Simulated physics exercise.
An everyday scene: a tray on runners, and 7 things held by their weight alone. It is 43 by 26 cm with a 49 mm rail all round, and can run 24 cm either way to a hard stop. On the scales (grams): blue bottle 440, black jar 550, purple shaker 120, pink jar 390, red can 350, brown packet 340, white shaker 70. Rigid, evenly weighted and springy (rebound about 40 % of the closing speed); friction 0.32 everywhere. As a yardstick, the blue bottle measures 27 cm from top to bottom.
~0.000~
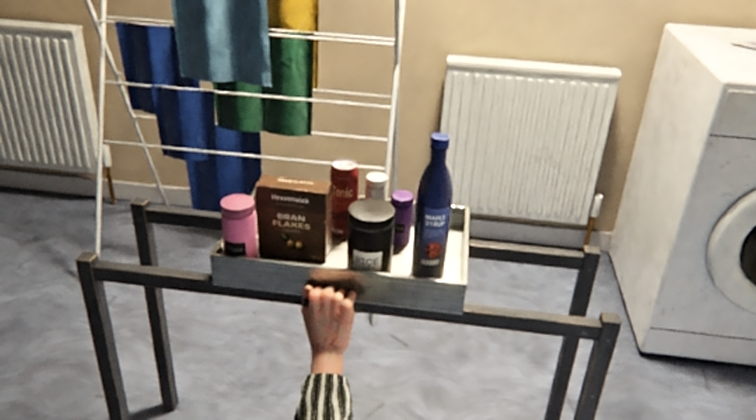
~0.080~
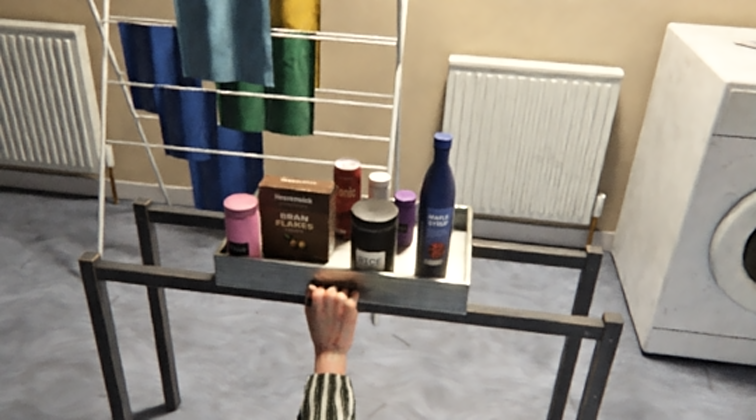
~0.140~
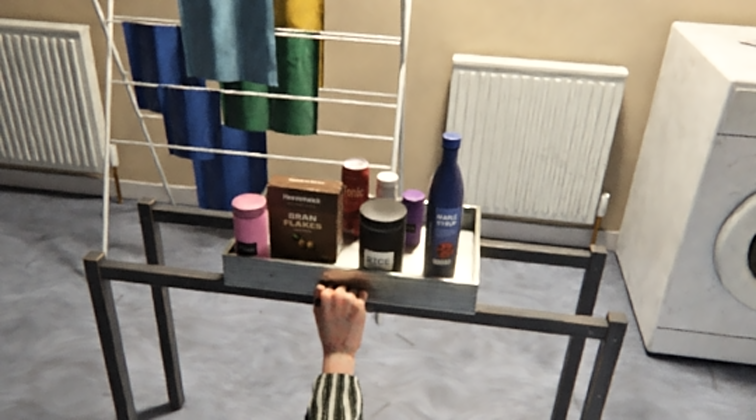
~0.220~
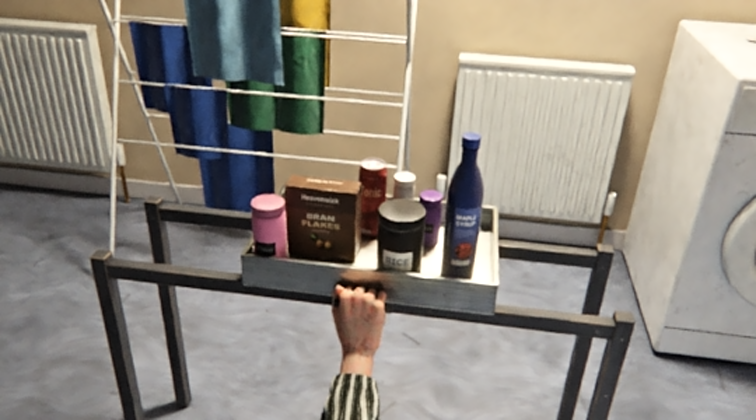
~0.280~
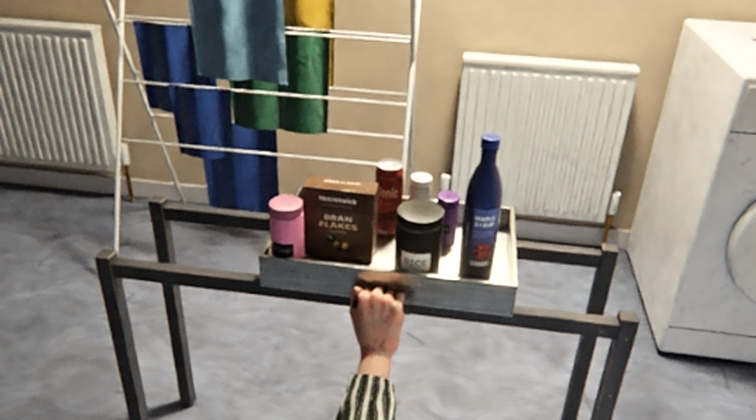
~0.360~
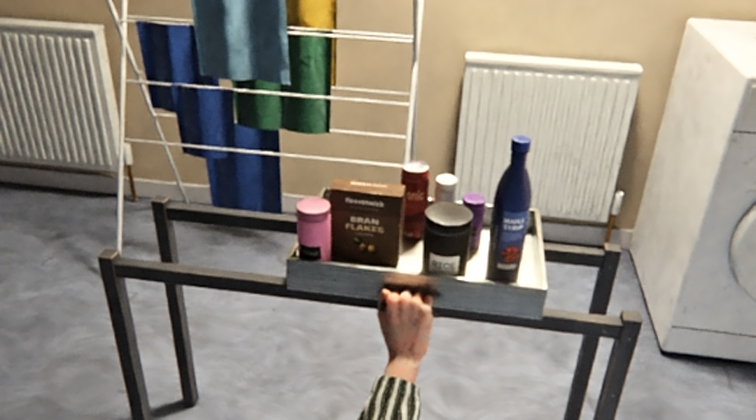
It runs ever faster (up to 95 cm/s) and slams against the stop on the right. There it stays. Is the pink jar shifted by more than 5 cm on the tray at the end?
The pink jar leaves its spot.
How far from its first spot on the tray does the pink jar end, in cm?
Some 13 cm.
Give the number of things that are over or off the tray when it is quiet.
That comes to 1.
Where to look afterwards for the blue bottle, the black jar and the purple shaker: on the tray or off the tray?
The blue bottle ends off the tray; the black jar ends on the tray; the purple shaker ends on the tray.
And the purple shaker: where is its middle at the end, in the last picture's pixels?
At about (598, 235).
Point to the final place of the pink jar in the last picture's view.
Near (467, 256).
After 0.66 s, tray moved 24 cm right; pink jar slid 9 cm near (443, 253); blue bottle leaning 23°; black jar leaning 13°.
After 0.76 s, tray moved 24 cm right; blue bottle now off the tray; pink jar slid 12 cm near (463, 255); black jar leaning 18°.
After 1.26 s, tray moved 24 cm right; pink jar slid 13 cm near (467, 256); red can slid 13 cm; white shaker slid 13 cm.
By the end (1.5 s), off the tray, blue bottle; not toppled but over 5 cm from the start, purple shaker, pink jar, red can, brown packet and white shaker; black jar in place, give or take 5 cm. Seen from the same camera at the end, pink jar near (467, 256).
